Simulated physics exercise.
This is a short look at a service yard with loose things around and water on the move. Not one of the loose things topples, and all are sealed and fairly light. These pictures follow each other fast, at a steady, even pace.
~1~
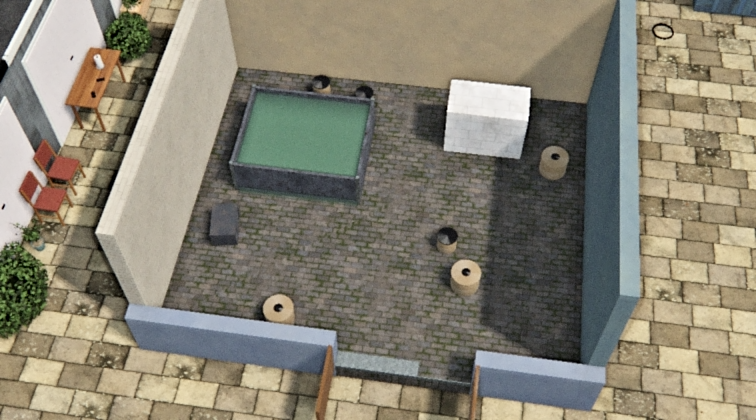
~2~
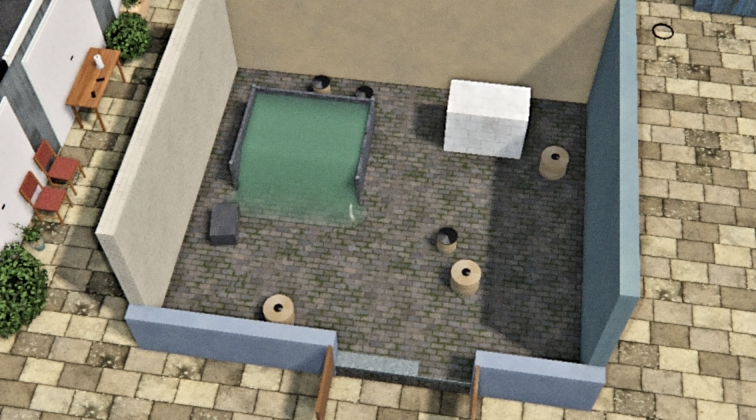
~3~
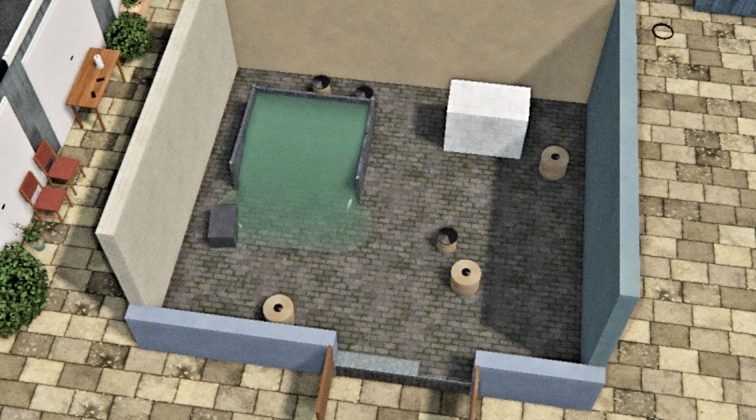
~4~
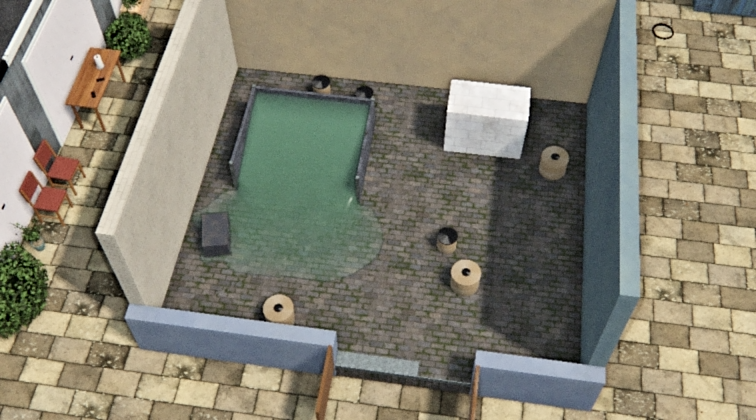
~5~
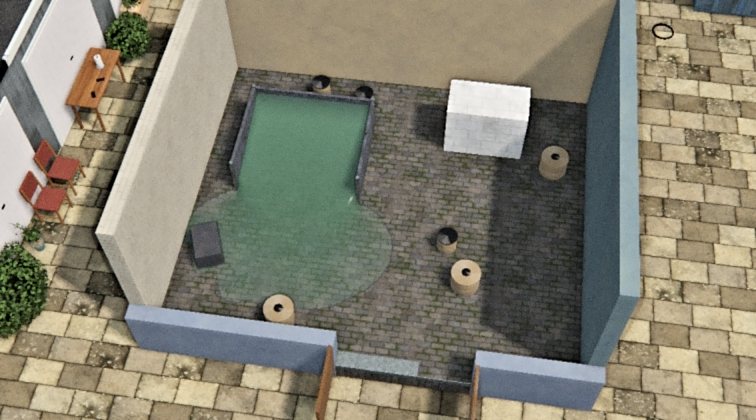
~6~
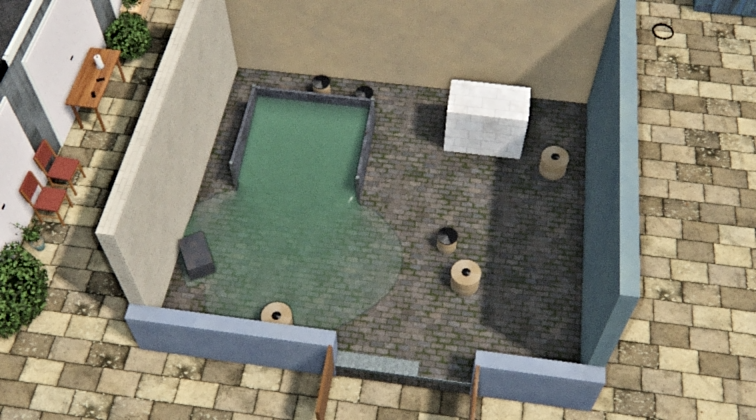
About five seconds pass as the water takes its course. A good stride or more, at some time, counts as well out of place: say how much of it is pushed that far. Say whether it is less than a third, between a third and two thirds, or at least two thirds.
The part that gets shoved well aside lies in the middle band.
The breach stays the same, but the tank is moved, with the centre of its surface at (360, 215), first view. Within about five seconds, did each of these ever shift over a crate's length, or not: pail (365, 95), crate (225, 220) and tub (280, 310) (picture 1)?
Not far, Far enough, Far enough.
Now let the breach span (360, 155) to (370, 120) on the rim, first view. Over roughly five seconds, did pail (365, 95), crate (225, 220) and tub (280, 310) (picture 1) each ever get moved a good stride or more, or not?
Taking them in order, displaced that much, less than that, less than that.
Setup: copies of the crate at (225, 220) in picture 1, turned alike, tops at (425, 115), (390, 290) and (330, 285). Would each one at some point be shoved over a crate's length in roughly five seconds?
Stays put, shoved clear, shoved clear.
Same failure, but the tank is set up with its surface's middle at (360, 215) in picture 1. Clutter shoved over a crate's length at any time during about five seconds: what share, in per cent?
Estimate: Near 40 per cent of them.
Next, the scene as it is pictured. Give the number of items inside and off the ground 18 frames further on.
That makes 2.
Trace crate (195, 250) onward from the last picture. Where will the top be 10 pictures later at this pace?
That would put it around (182, 275).
A moment on, 1 of 7 are well off their spots; 2 afloat.
Next, 1 of 7 are well off their spots; 2 afloat.
Later, 1 of 7 are well off their spots; 2 afloat.
In the end, 4 of 7 are well off their spots, and 4 have been at some point; 3 afloat.
